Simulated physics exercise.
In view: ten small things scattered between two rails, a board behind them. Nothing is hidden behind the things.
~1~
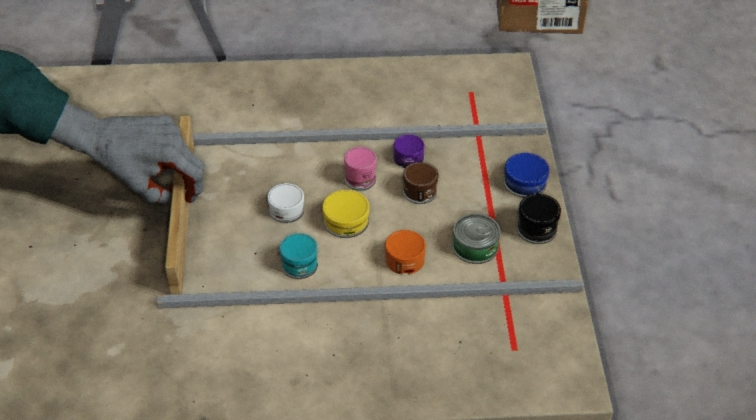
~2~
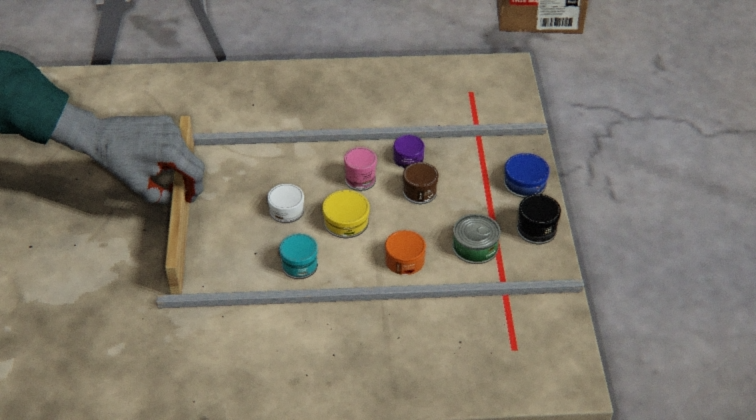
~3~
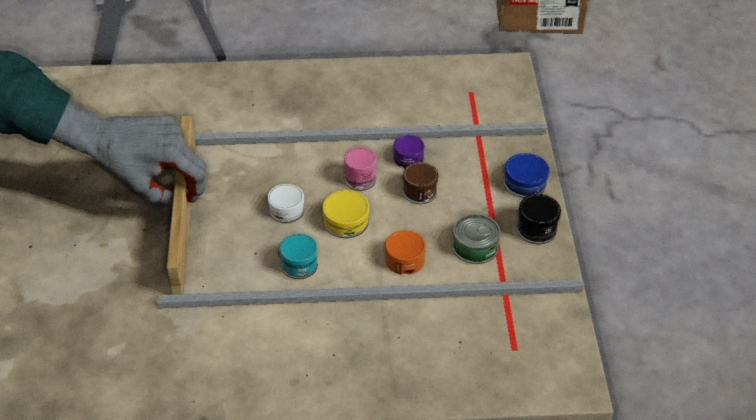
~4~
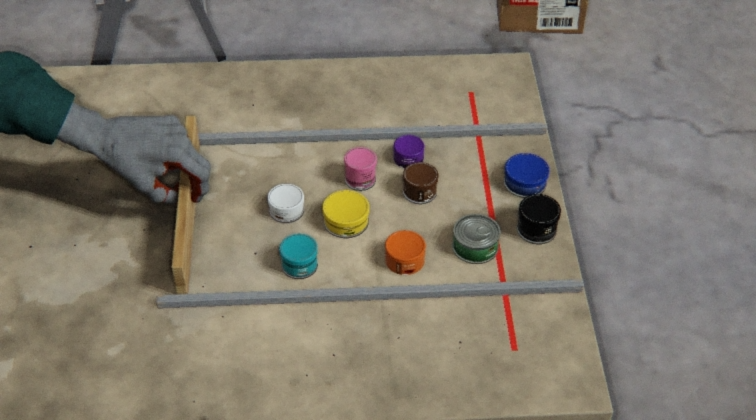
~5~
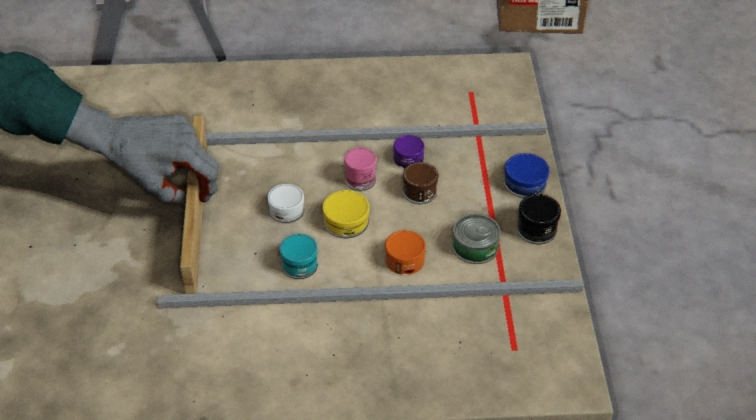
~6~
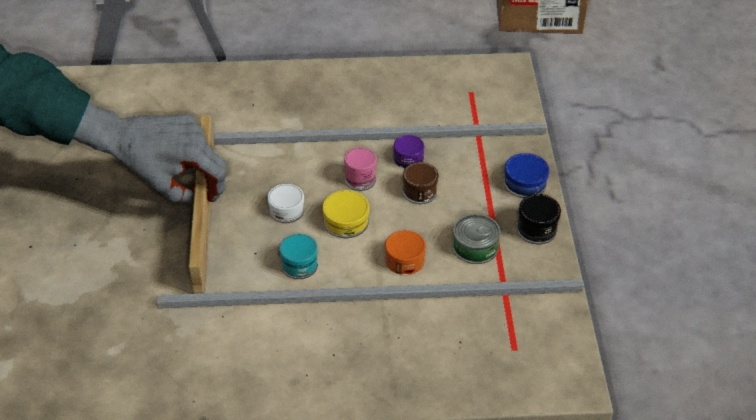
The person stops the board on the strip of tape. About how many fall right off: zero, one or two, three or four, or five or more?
The number that fall off is one or two.
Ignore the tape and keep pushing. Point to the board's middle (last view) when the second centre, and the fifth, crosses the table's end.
First at (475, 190), next at (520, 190).
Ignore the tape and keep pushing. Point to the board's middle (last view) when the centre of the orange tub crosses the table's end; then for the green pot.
At (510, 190) for the orange tub; at (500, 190) for the green pot.
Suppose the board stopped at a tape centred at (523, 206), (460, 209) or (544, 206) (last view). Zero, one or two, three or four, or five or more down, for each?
Taking them in turn, five or more; not one; five or more.
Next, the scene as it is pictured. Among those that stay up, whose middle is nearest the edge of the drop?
The green pot ends nearest.
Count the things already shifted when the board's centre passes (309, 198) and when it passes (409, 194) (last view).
First 3, then 9.
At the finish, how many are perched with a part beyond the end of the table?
1 of them.
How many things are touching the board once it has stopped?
It touches 5.
Soon after, none off yet; black pot at rest near (538, 219); blue tin at rest near (526, 175); green pot at rest near (476, 239).
By the end, the number that fall off is one or two; fallen, blue tin and black pot.
